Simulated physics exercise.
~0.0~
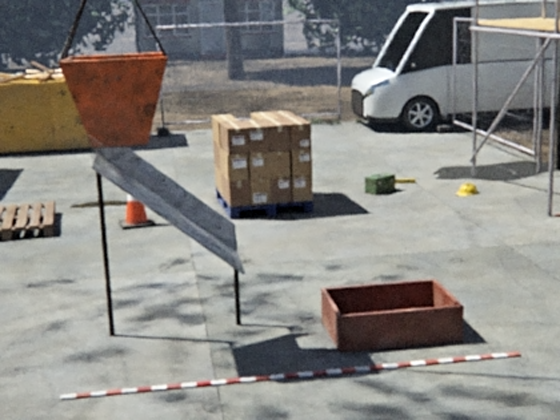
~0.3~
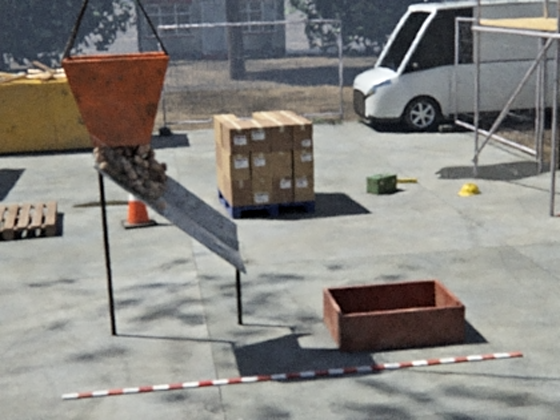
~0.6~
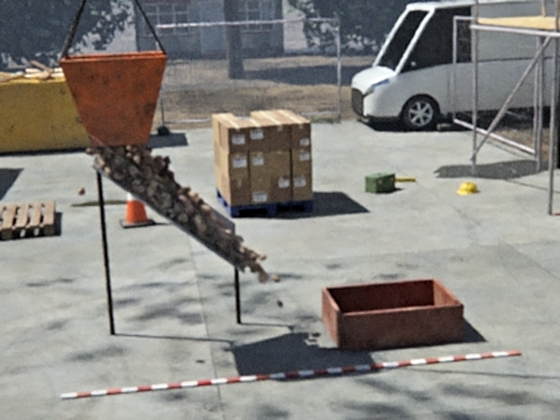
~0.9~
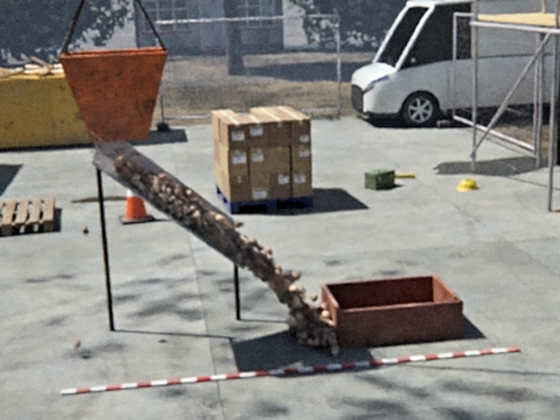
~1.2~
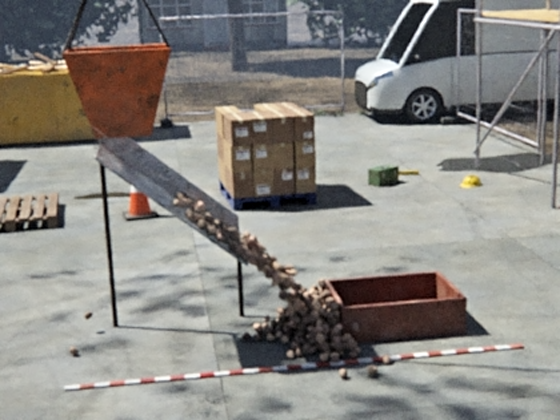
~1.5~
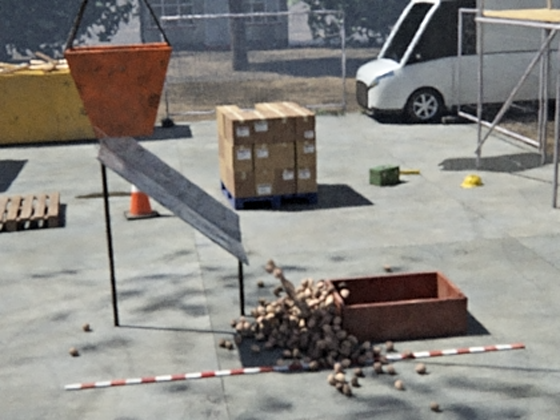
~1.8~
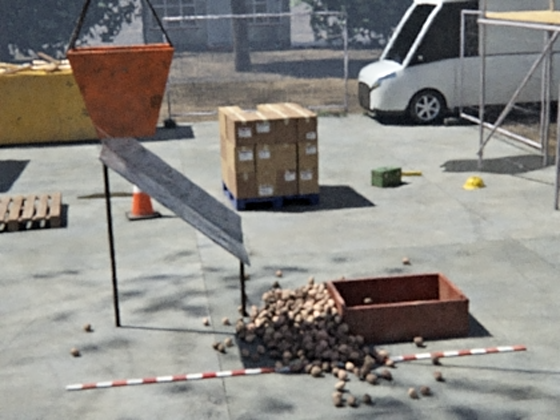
In a paved yard, round stones dropping from an orange skip, sliding down a steel chute and piling up left of a reddish bin.
